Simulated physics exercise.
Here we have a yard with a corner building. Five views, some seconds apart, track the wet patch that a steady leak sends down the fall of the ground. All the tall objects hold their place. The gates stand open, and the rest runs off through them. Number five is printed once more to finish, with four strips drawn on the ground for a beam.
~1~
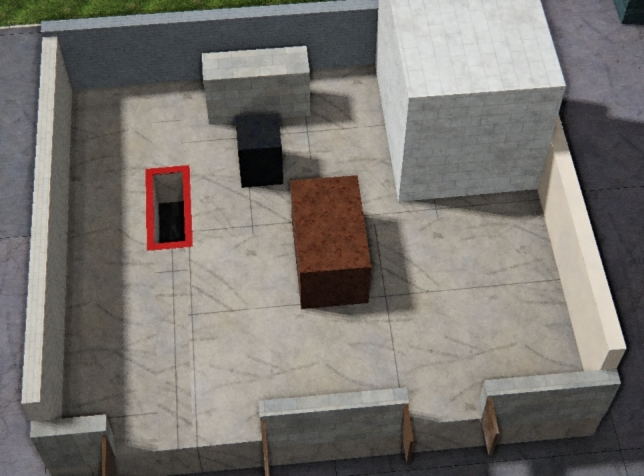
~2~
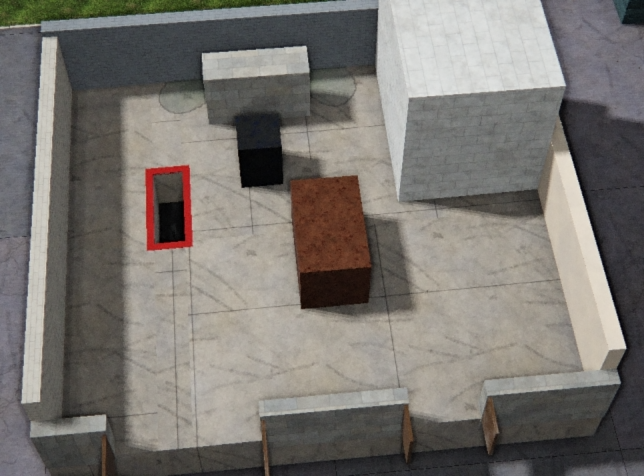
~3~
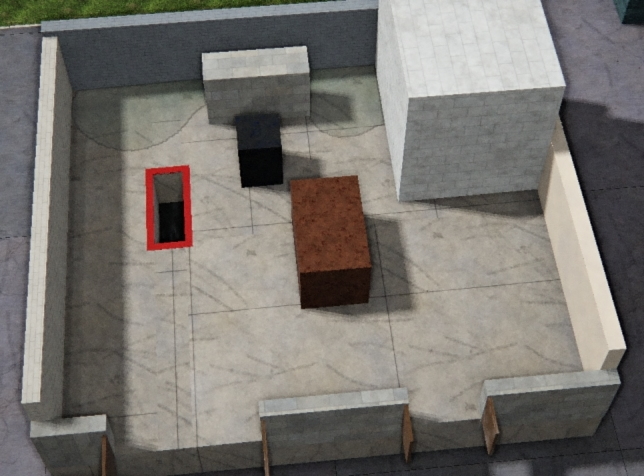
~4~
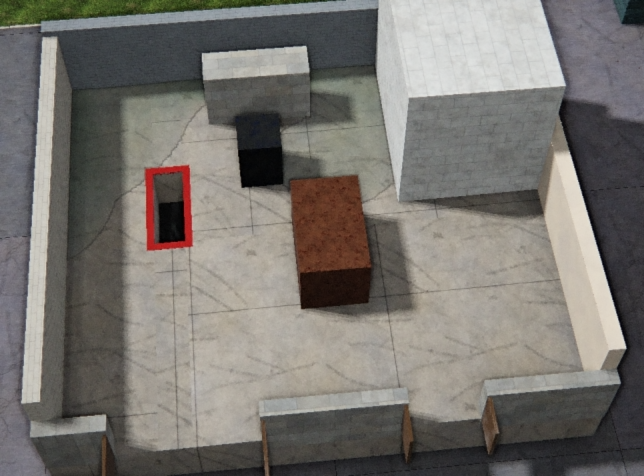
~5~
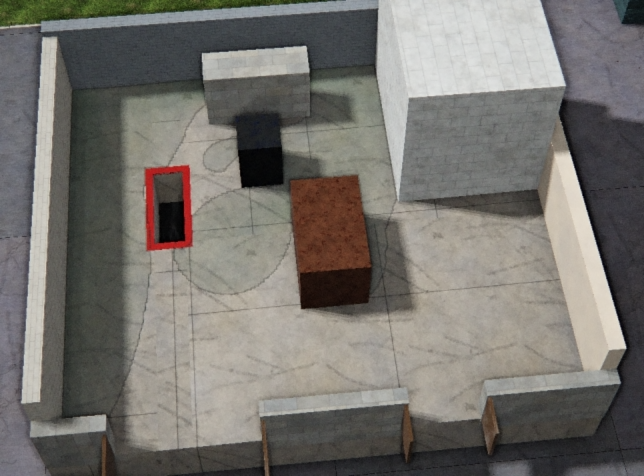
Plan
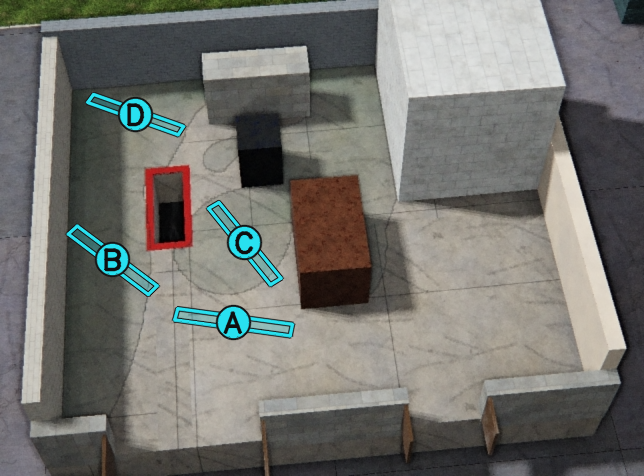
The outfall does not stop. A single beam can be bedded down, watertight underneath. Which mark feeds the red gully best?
Position B does it best.
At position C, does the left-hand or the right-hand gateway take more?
The left one.
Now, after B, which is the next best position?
That would be D.
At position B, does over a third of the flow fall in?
Yes.
In cyan, A from (176, 314) to (291, 330); B from (72, 230) to (152, 290); C from (213, 205) to (275, 281); D from (90, 98) to (180, 130).
For position A, about 13 % of the stream goes into the red gully, about 86 % out by the gates.
For position B, about 48 % of the stream goes into the red gully, about 52 % out by the gates.
For position C, about 18 % of the stream goes into the red gully, about 82 % out by the gates.
For position D, about 36 % of the stream goes into the red gully, about 64 % out by the gates.
